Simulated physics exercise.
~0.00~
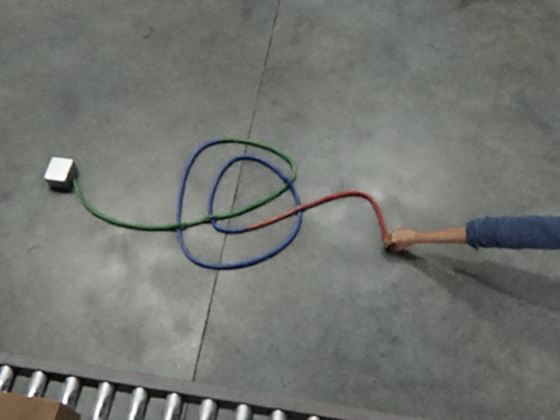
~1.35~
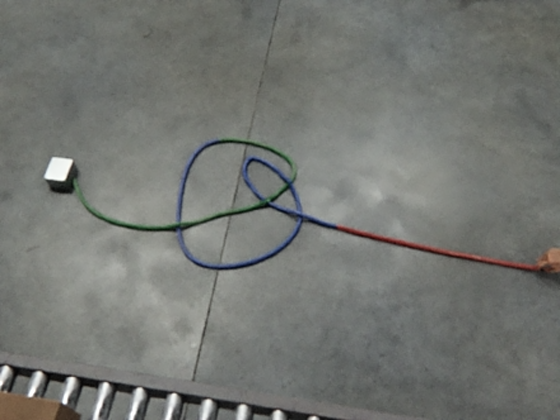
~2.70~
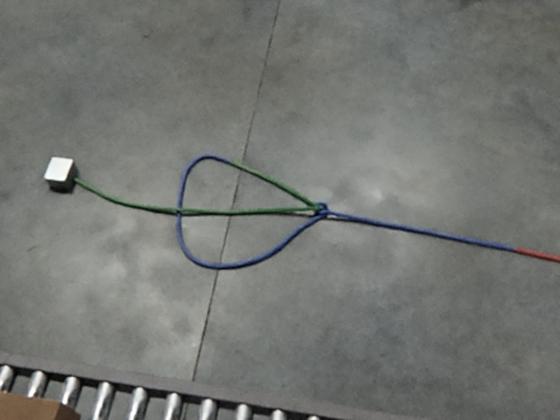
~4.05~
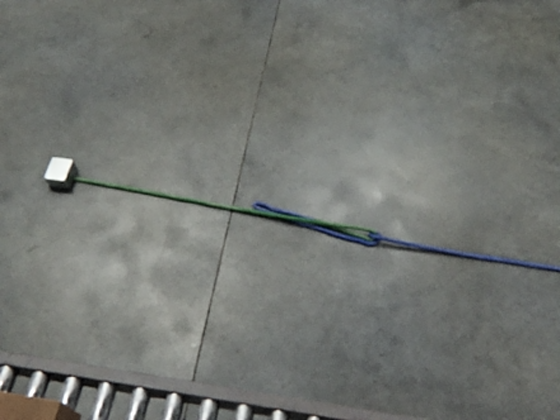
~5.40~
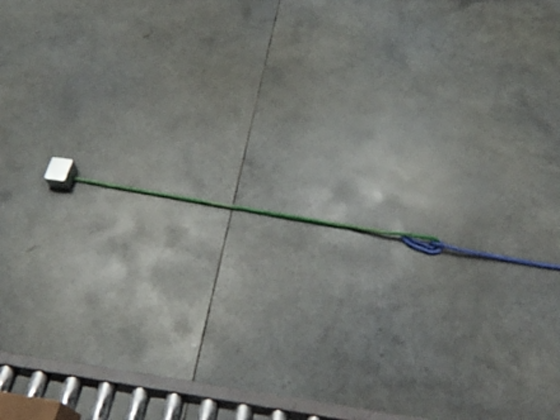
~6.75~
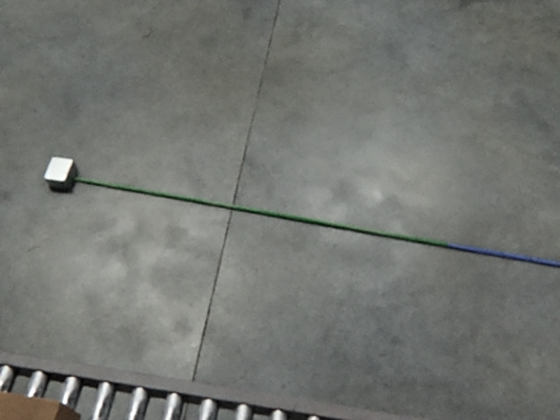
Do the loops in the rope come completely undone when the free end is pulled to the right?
Yes, the loops narrow and slip out as the end is pulled, and the rope finishes in a straight line with no knot in view.
A hand pulling a looped green, blue and red rope rightward across a concrete floor, the loops shrinking until it lies straight.
